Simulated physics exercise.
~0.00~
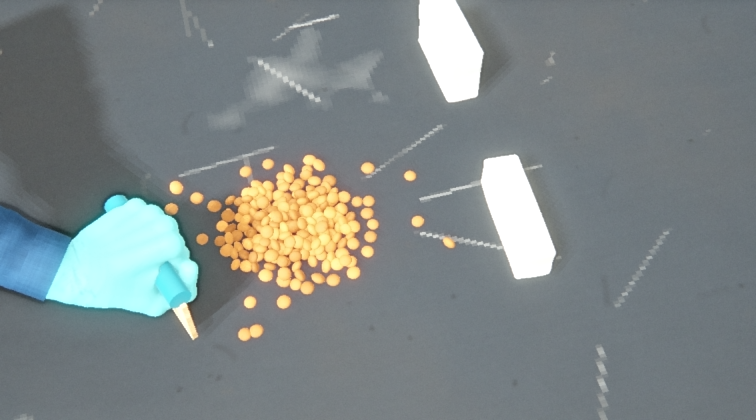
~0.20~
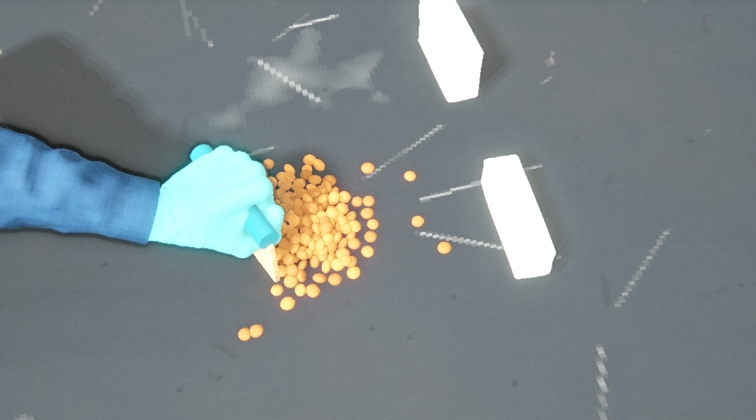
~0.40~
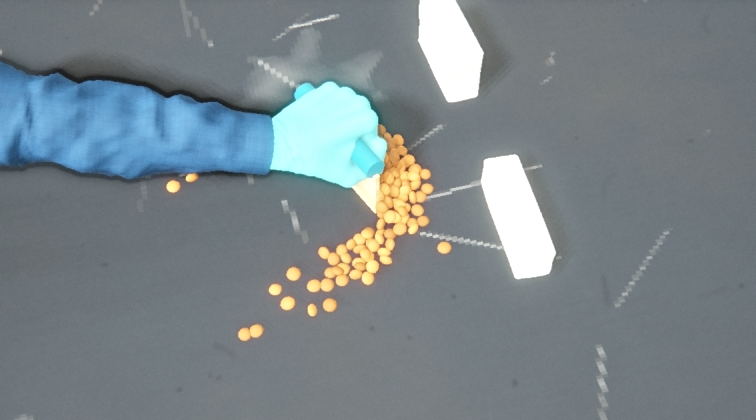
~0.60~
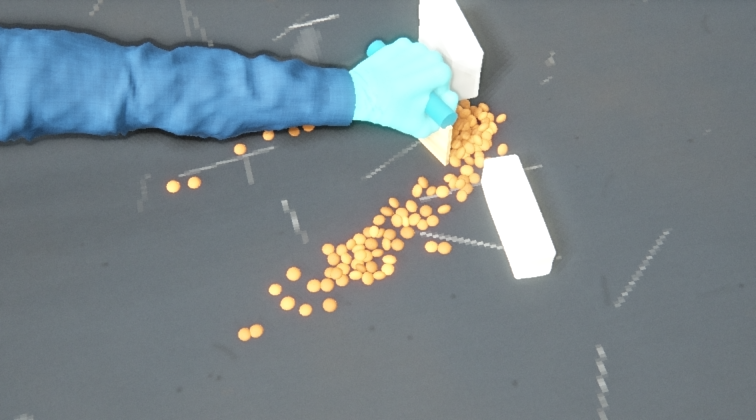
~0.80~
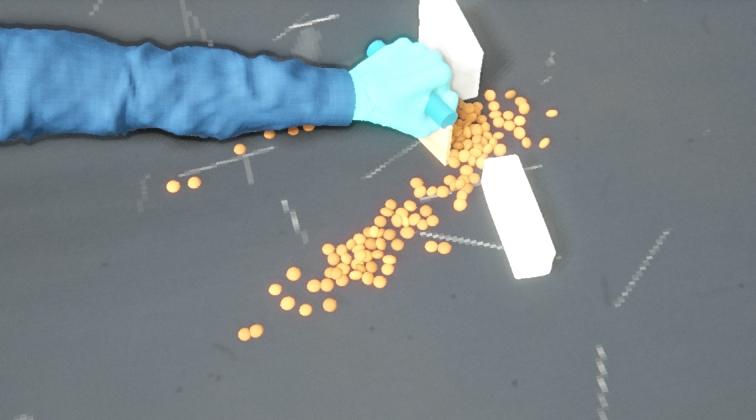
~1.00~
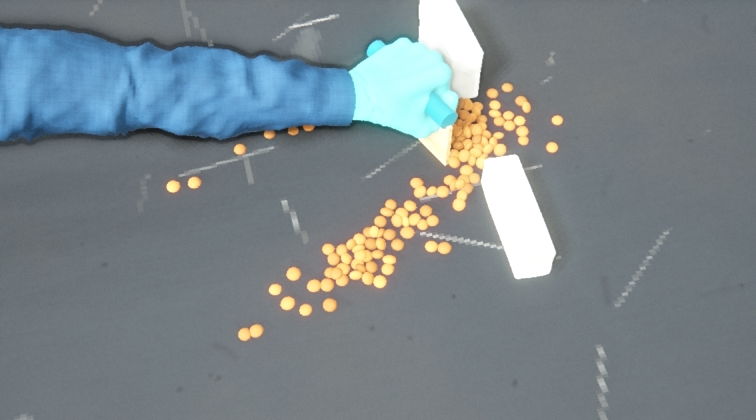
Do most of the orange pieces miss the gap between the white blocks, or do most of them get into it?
Most of the orange pieces miss the gap and stay short of the blocks. Only a smaller share, though more than a stray few, gets into or through it.
